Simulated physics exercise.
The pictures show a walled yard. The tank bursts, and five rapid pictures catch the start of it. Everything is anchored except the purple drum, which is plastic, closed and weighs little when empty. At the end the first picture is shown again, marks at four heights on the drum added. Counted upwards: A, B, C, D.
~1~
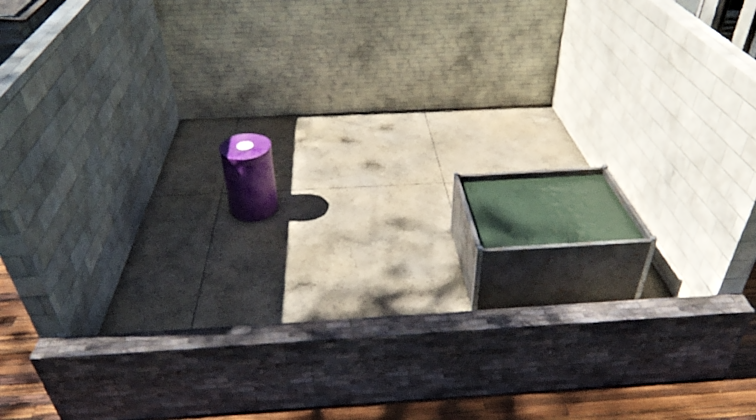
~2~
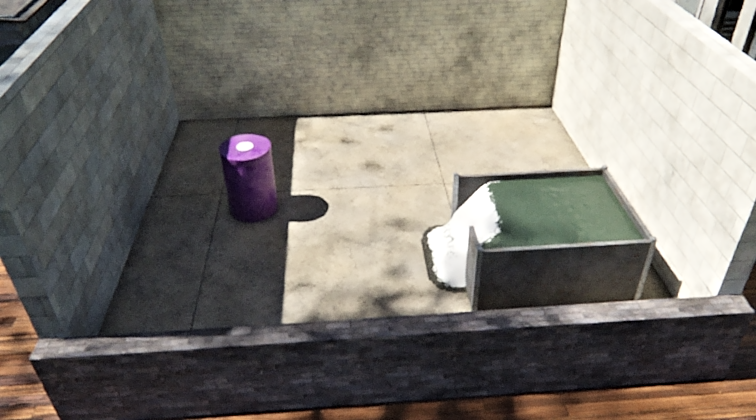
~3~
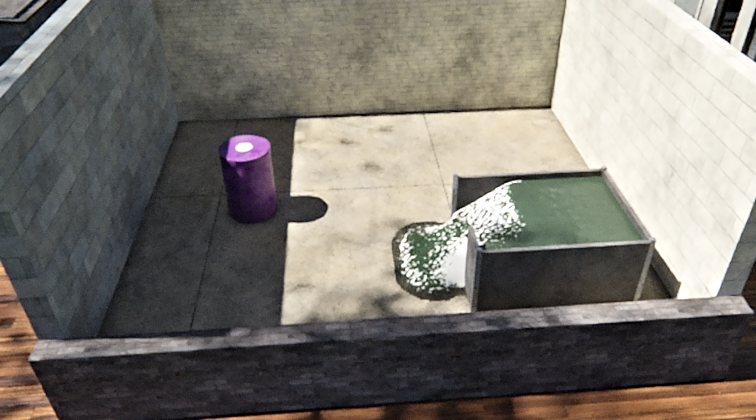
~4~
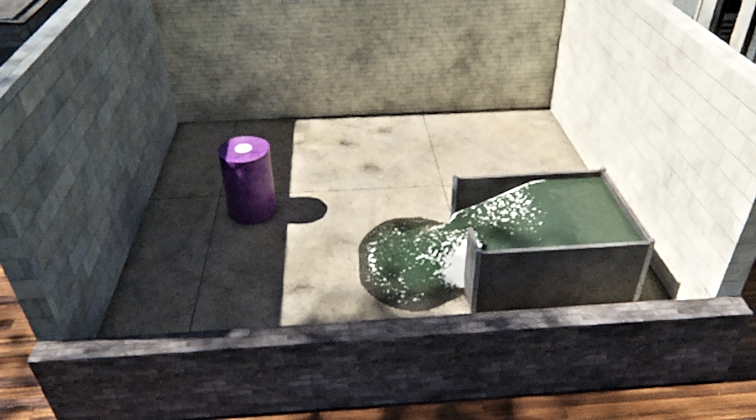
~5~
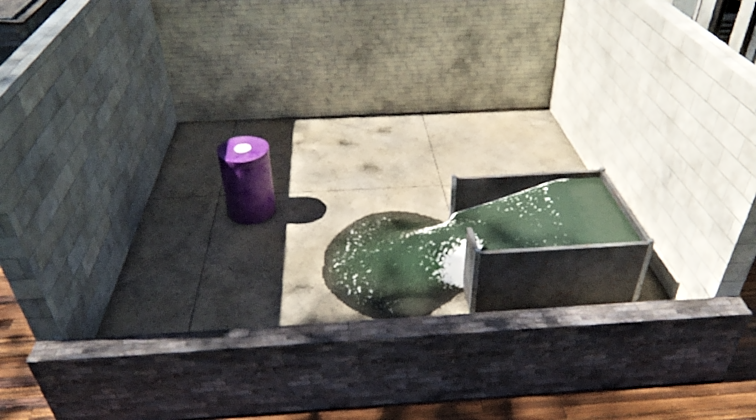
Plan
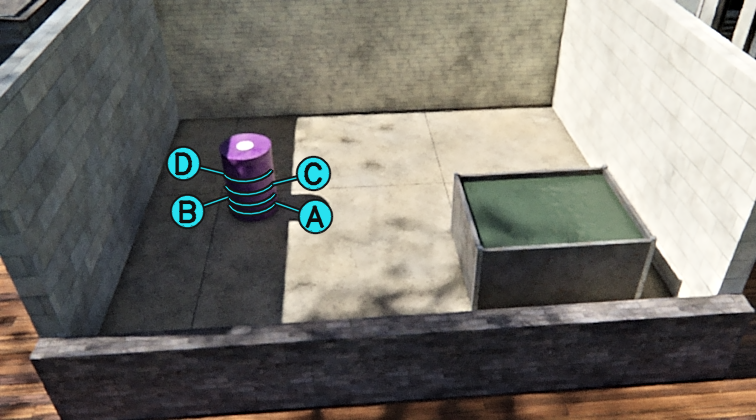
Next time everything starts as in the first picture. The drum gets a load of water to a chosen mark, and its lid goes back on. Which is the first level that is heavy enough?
That is level B.
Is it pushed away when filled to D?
No.
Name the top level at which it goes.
That is level A.
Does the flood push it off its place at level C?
No, not at all.
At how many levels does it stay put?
Three of them.
In cyan, A at (251, 213); B at (249, 205); C at (248, 194); D at (245, 181); from the bottom up A, B, C, D.
If A is chosen, it is pushed about its own width away.
If B is chosen, it does not move.
If C is chosen, it does not move.
If D is chosen, it does not move.
